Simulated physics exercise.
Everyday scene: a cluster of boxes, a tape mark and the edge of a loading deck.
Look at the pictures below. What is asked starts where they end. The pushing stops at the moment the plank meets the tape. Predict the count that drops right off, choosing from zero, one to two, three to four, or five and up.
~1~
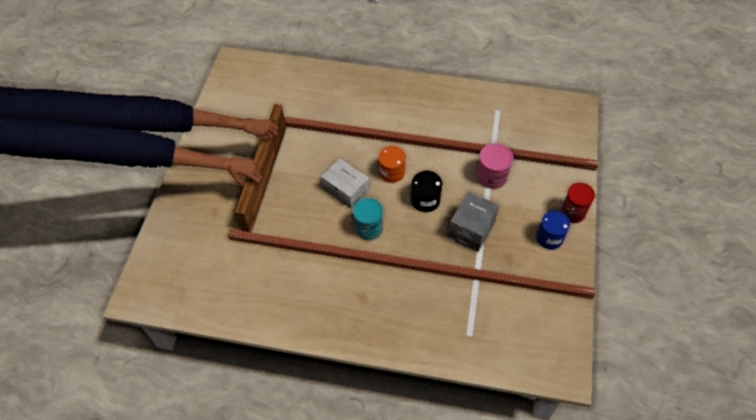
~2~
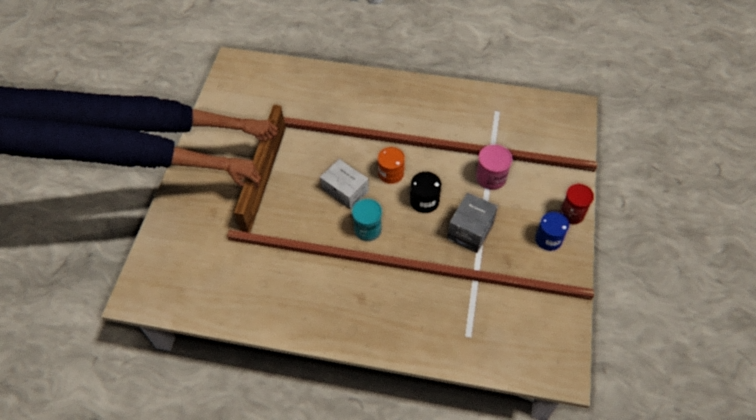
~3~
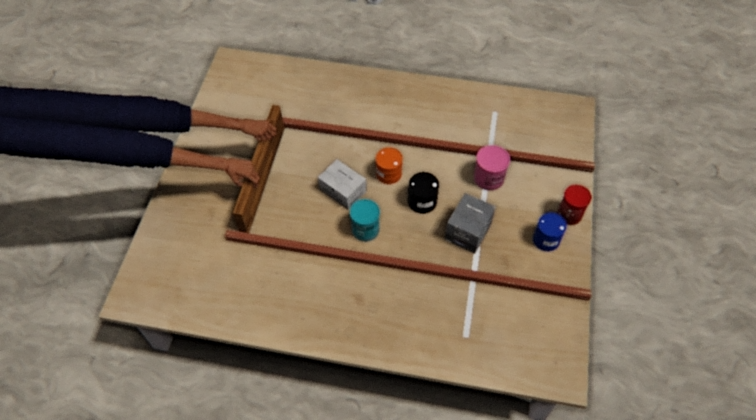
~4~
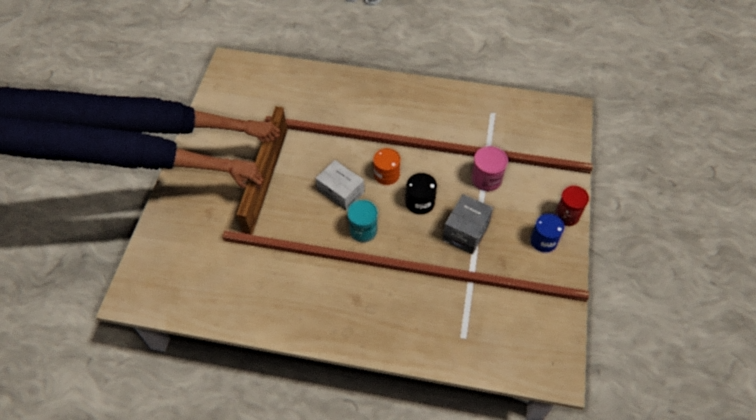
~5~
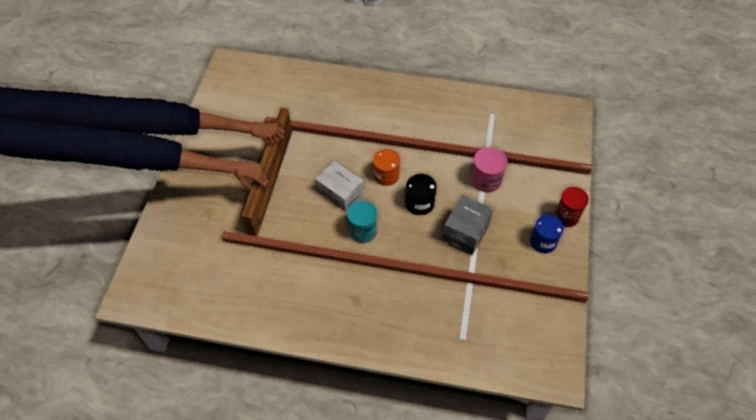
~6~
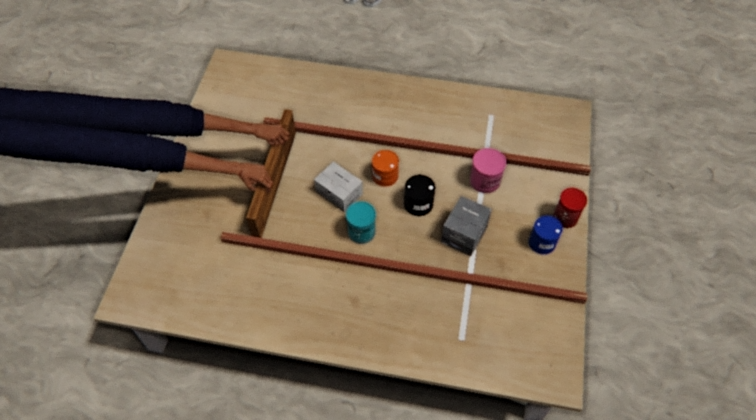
Nothing falls.
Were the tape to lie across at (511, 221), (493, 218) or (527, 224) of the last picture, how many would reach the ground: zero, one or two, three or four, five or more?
Result per tape, in order - one to two / no fall at all / just one or two.
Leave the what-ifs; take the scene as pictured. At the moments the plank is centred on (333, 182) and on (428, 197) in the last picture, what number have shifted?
I count 1 first and 5 after.
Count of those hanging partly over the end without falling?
0, I think.
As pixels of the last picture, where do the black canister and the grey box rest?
The black canister finishes at (536, 211); the grey box finishes at (524, 242).
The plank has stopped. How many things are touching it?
It adds up to 3.
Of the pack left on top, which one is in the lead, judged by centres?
The red pail is the one.
Soon after, none off yet; red pail at rest near (570, 209); blue canister at rest near (545, 235); pink pail at rest near (487, 171).
After that, none off yet; red pail at rest near (570, 209); blue canister at rest near (545, 235); pink pail at rest near (488, 171).
In the end, the number that fall off is zero.
